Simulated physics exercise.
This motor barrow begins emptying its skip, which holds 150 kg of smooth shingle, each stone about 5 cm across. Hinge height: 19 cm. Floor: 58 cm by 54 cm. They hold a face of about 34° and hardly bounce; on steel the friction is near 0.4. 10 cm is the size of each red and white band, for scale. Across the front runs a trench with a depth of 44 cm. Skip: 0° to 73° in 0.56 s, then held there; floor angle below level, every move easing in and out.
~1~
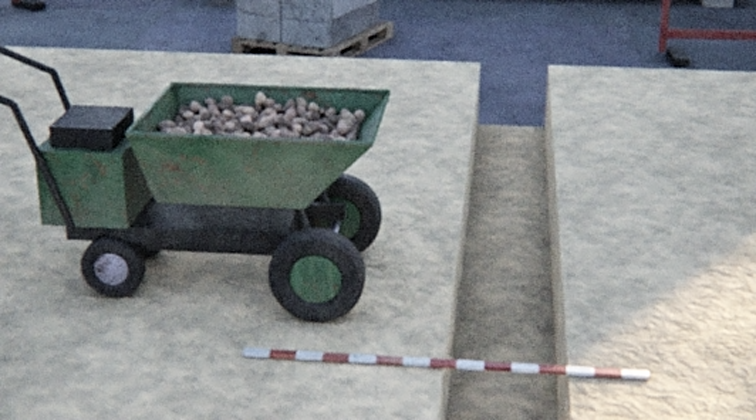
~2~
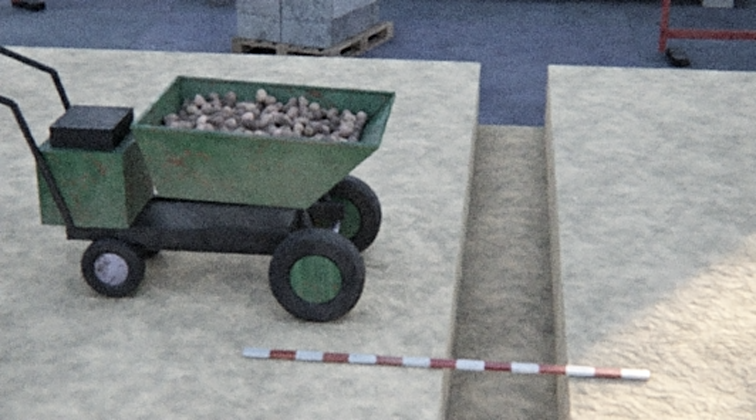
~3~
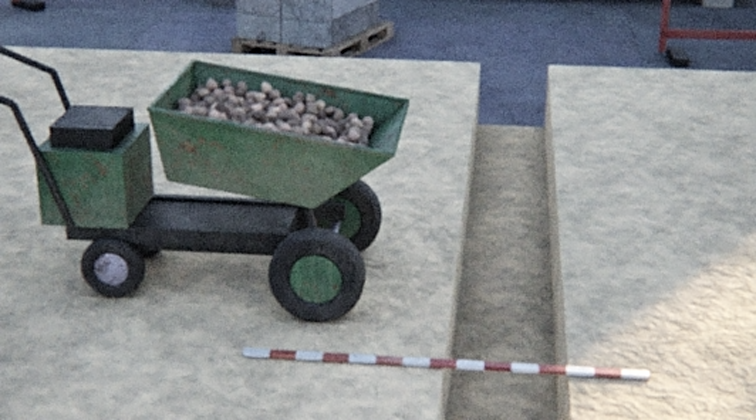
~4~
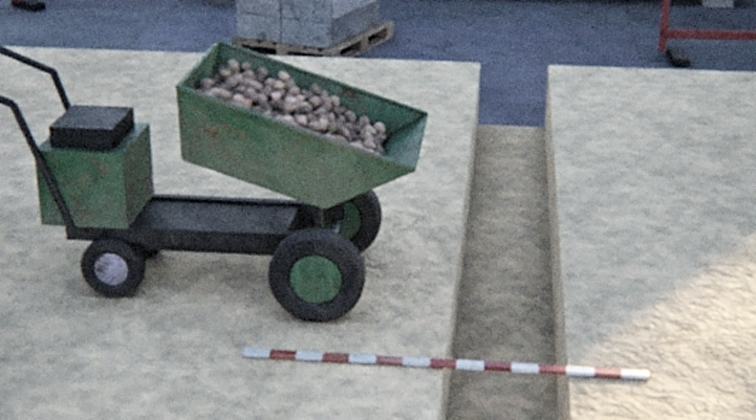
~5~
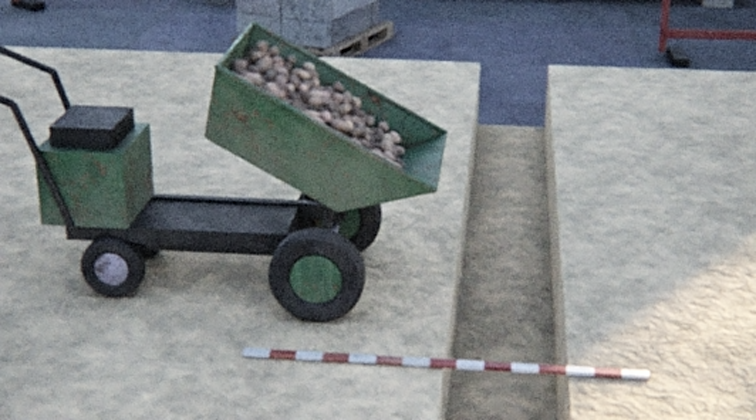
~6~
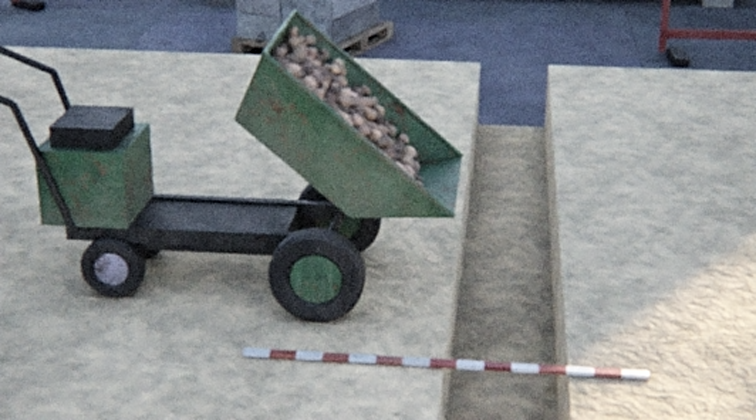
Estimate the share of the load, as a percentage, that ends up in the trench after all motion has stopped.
Roughly 72 per cent of the load ends up there.
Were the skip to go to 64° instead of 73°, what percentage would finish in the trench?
In that case near 65 per cent.
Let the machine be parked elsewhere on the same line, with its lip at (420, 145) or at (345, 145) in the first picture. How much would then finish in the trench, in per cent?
Roughly 30 per cent, then 90 per cent.
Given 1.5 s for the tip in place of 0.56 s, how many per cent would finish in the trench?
Near 100 per cent.
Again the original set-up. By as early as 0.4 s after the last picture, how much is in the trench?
Approx. 35 % of the load.
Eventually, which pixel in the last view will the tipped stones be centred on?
Around (533, 374).
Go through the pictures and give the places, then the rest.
In the first frame, the skip is at 0°, its lip at (372, 144); the top of the load is at (274, 108).
In the second frame, the skip is at 2°, its lip at (378, 147); the top of the load is at (246, 104).
In the third frame, the skip is at 9°, its lip at (394, 155); the top of the load is at (218, 93).
In the fourth frame, lip at (415, 170), floor tilted 18°, highest stones at (228, 78).
In the fifth frame, lip at (436, 191), floor tilted 29°, highest stones at (258, 58).
In the sixth frame, the skip is at 40°, its lip at (454, 217); the top of the load is at (293, 44).
Then, 0.1 s after the last picture the floor is at 62°, 100 % in the skip; the foremost stones are at (454, 233).
Then, 0.4 s after the last picture the floor is at 73°, 63 % in the skip, 37 % in the trench; the foremost stones are at (560, 299).
Then, 0.7 s after the last picture the floor is at 73°, 2 % in the skip, 70 % in the trench, 28 % past the trench; the foremost stones are past the picture's edge.
Then, 2.7 s after the last picture the floor is at 73°, 0 % in the skip, 72 % in the trench, 28 % past the trench; the foremost stones are past the picture's edge.
